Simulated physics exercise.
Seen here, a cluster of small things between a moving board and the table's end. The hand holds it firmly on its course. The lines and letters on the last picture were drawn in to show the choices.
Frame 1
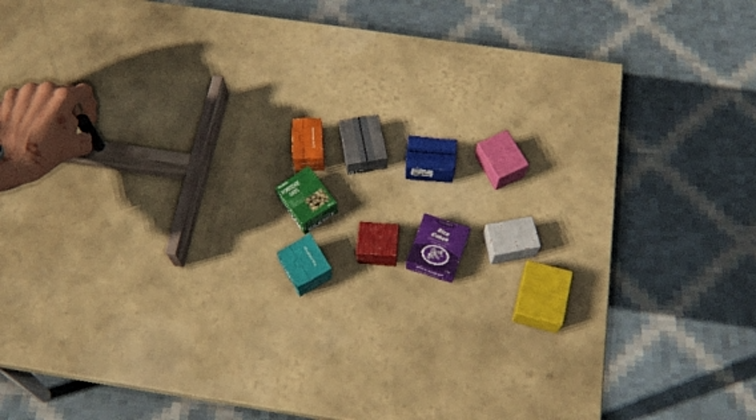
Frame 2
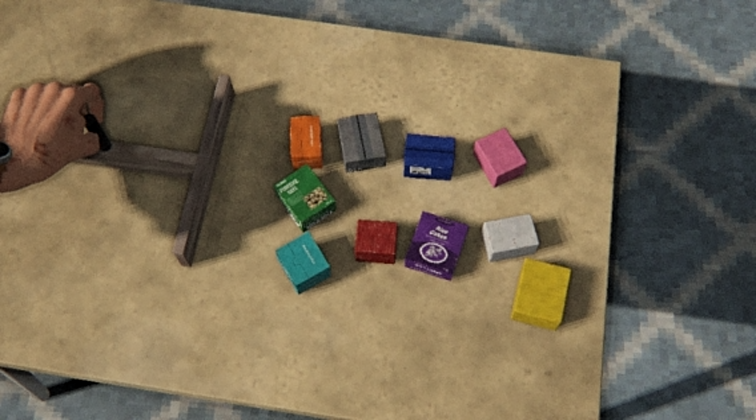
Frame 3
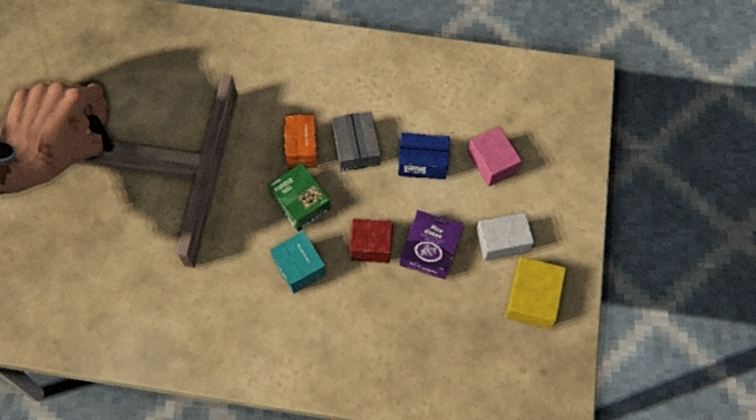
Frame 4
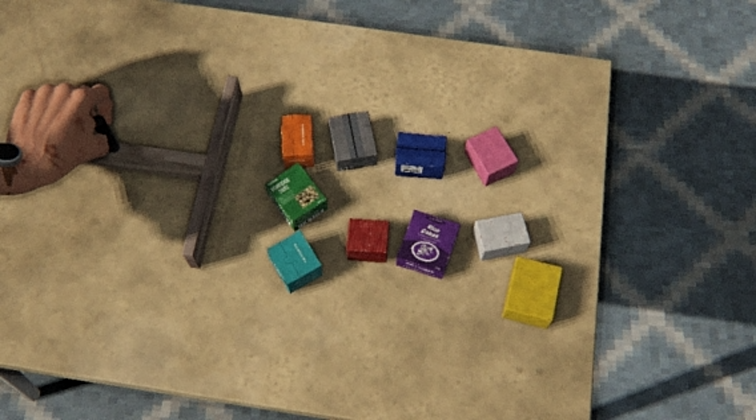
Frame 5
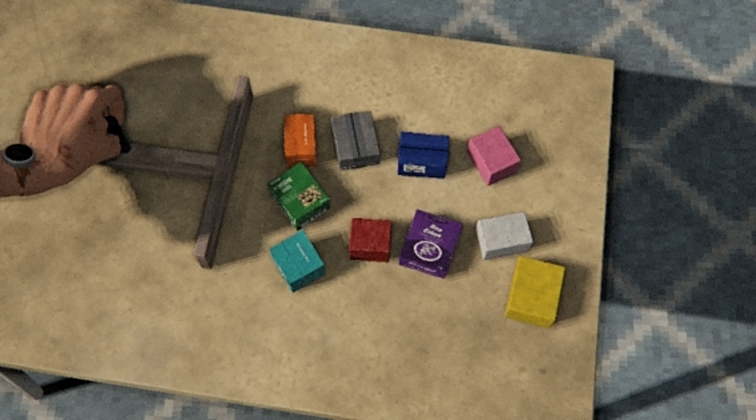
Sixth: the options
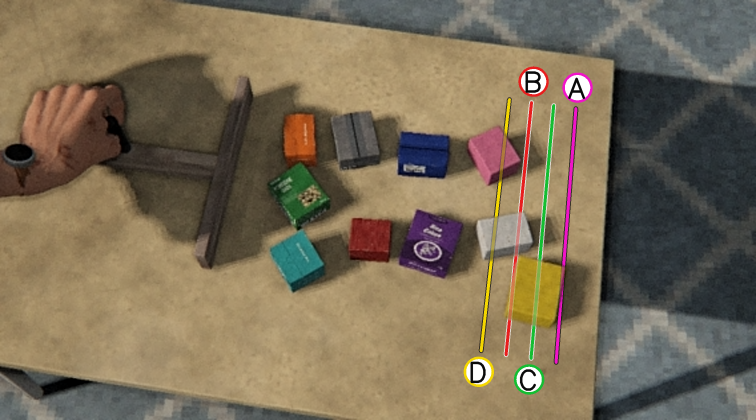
A hand on the left grips a dark T-shaped board on a tan tabletop, seen from above, with a blue-grey patterned rug beyond its edges. To the right sit orange, grey, blue and pink boxes above, a green one at left, and turquoise, red, purple, white and yellow ones below. The hand slides the board slowly rightward toward the untouched cluster, while the view shifts very slightly.
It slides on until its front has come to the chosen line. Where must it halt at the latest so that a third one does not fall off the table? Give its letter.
Up to line D.
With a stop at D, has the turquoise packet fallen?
No.
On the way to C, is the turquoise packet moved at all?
Yes.
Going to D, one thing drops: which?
It is the pink block.
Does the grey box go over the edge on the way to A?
By then, yes.
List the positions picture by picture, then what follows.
Blue box (431, 159); purple packet (438, 248); pink block (501, 160), in the first picture.
Board (202, 160); turquoise packet (304, 264), in the second picture.
Board (205, 160); orange packet (301, 142), in the third picture.
Board (211, 161); red block (368, 241), in the fourth picture.
Board (223, 162); grey box (355, 141); blue box (423, 155); purple packet (431, 244), in the fifth picture.
On the marked copy, A at (567, 228); B at (520, 221); C at (543, 224); D at (496, 218).
Following D. Soon after the start, board (320, 176); turquoise packet (339, 275); grey box (389, 144).
Later, board (419, 190); pink block (570, 164); yellow block (544, 298).
In the end, board (496, 201); pink block over the edge; white block (606, 227); one fallen.
As for the rest, A drops six; B drops three; C drops five.
